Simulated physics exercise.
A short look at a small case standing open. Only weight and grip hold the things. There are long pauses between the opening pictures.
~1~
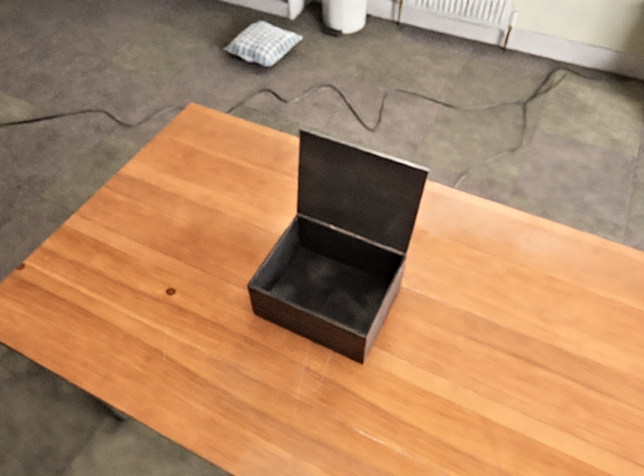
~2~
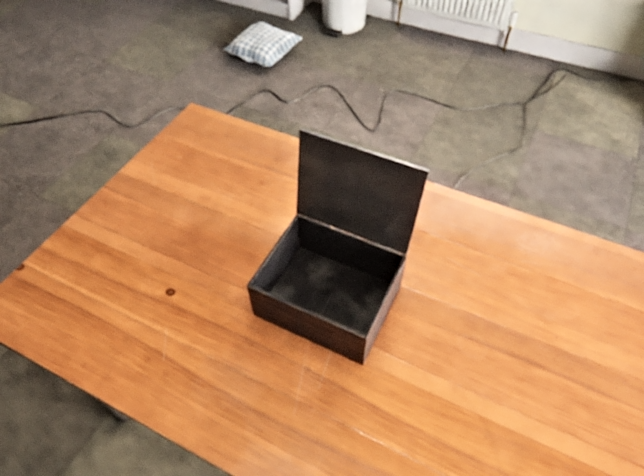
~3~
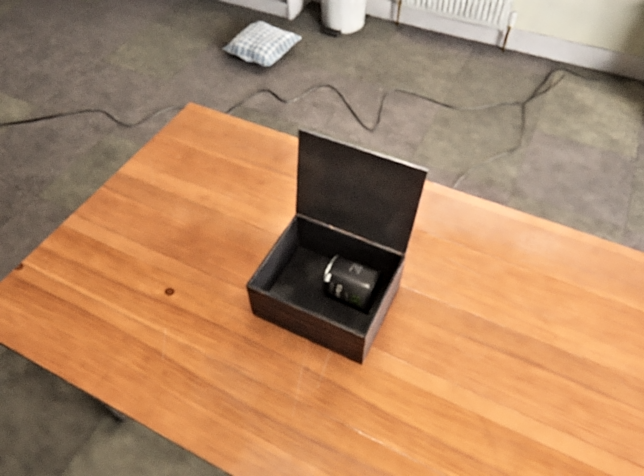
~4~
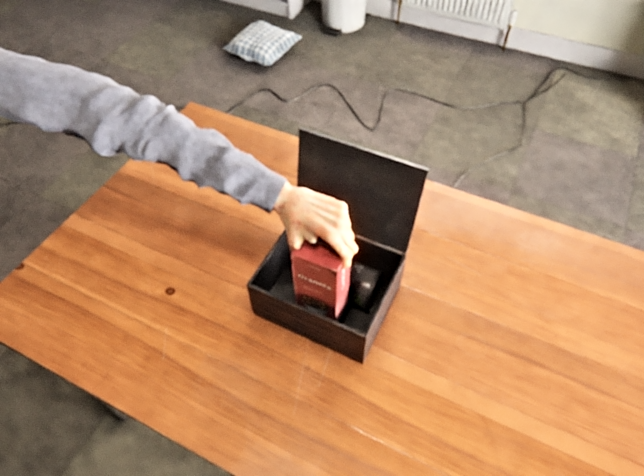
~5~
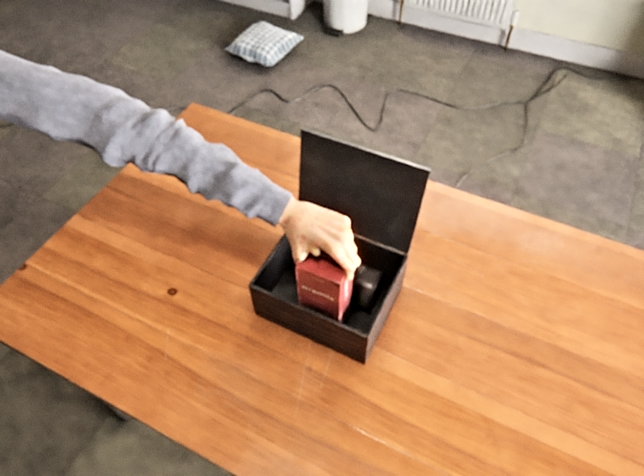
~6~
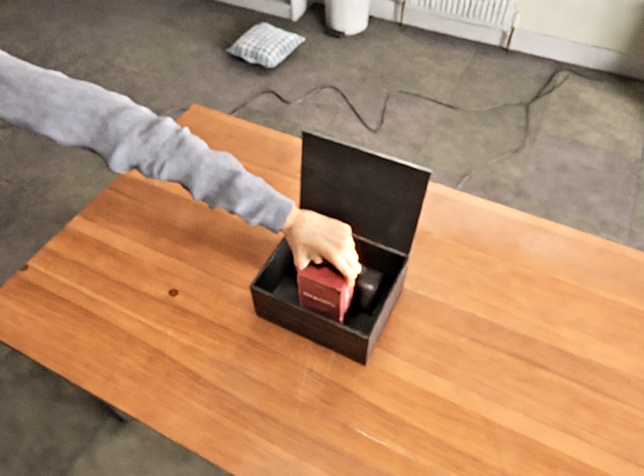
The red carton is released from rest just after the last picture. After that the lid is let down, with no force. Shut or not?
The lid is held up.
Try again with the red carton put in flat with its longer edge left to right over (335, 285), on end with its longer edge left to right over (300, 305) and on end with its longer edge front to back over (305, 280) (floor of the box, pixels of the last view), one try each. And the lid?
First try: It shuts flat; second try: It will not close; third try: It will not close.
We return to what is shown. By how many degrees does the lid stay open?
Some 35° above the rim.
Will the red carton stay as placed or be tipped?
It stays as placed.
Then, 1.10 s on from there, lid starting down.
Then, 1.50 s on from there, lid 66° above the rim.
Then, 1.80 s on from there, lid 42° above the rim.
Then, 3.70 s on from there, lid 36° above the rim.
In the end, lid 36° above the rim; both unmoved. At the end, from the last picture's camera, red carton near (326, 298).
